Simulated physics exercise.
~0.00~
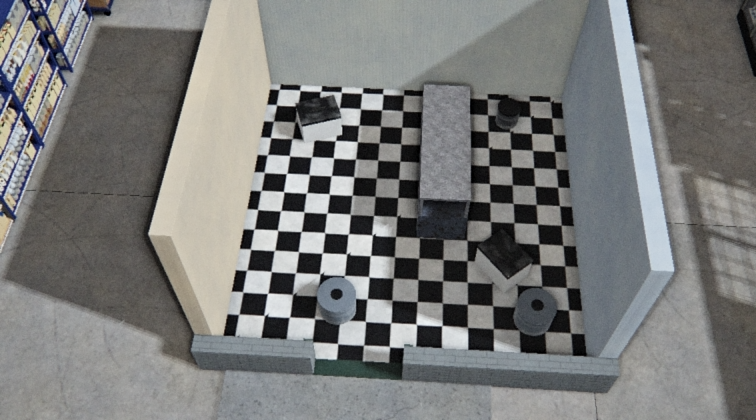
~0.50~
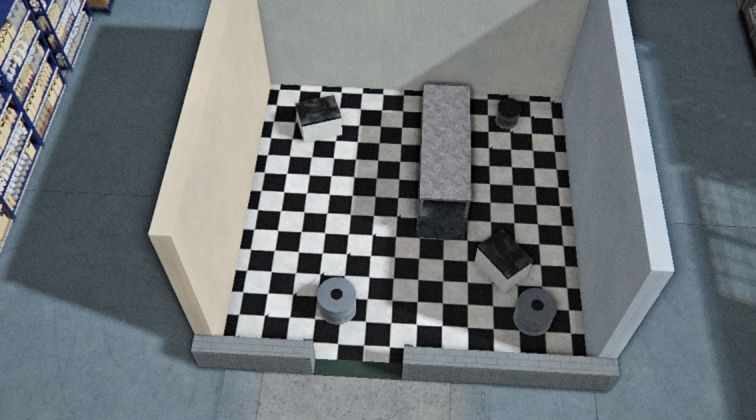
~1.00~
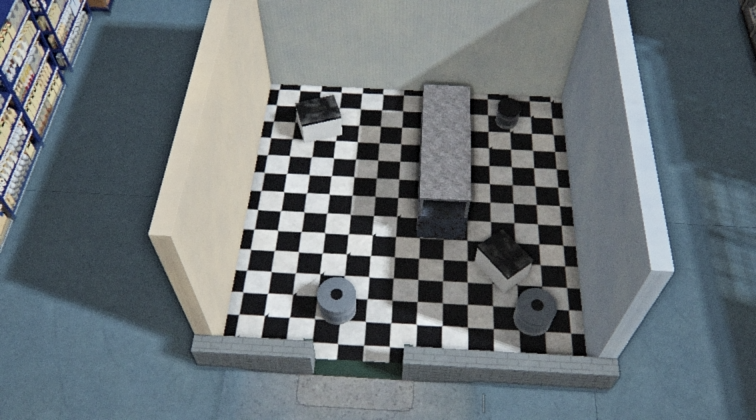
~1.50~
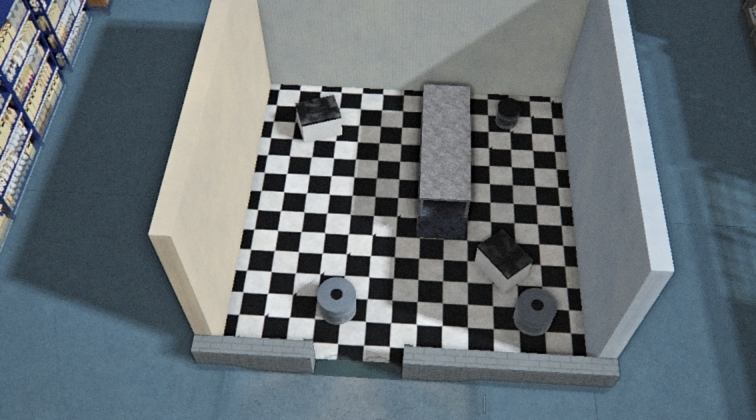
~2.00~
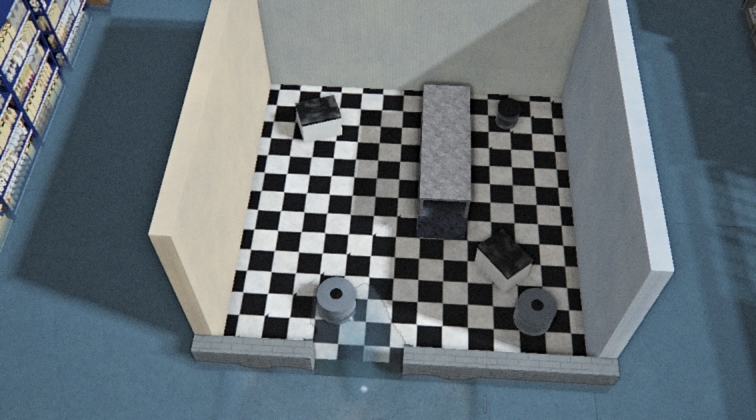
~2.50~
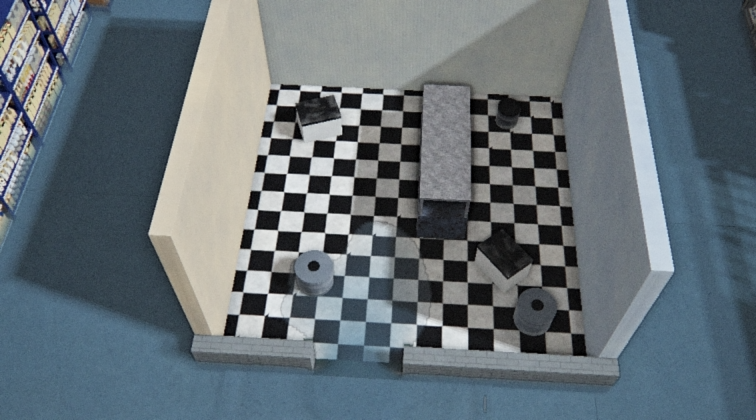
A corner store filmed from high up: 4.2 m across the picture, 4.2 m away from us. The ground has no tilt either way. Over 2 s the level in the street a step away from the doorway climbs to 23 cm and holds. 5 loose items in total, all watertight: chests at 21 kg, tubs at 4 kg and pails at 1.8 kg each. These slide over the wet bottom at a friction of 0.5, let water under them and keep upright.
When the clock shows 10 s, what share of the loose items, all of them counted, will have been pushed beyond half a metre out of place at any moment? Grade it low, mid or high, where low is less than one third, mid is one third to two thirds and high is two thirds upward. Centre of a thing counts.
Grade: Mid.
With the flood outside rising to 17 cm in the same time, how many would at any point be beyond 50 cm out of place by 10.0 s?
Under that setup the answer is 2.
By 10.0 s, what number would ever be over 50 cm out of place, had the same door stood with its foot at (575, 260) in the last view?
That gives 4 of them.
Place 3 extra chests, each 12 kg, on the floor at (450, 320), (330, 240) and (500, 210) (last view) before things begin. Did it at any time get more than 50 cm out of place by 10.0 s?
Result, in listed order: Not exceeded / exceeded / not exceeded.
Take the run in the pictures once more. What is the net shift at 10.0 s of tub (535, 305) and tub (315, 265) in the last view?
In turn: 20 cm, 300 cm.
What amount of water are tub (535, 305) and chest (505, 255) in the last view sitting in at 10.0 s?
Depths: Near 4 cm, then near 7 cm.
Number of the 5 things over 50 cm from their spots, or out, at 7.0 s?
It comes to 1.
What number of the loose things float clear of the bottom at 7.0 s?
At that time the total is 3.
After 3.5 s 1 of 5 are over 50 cm from their spots; 0 afloat.
After 4.5 s 1 of 5 are over 50 cm from their spots; 1 afloat.
After 7.0 s 1 of 5 are over 50 cm from their spots; 3 afloat.
After 10.0 s 3 of 5 are over 50 cm from their spots, and 3 have been at some point; 4 afloat.
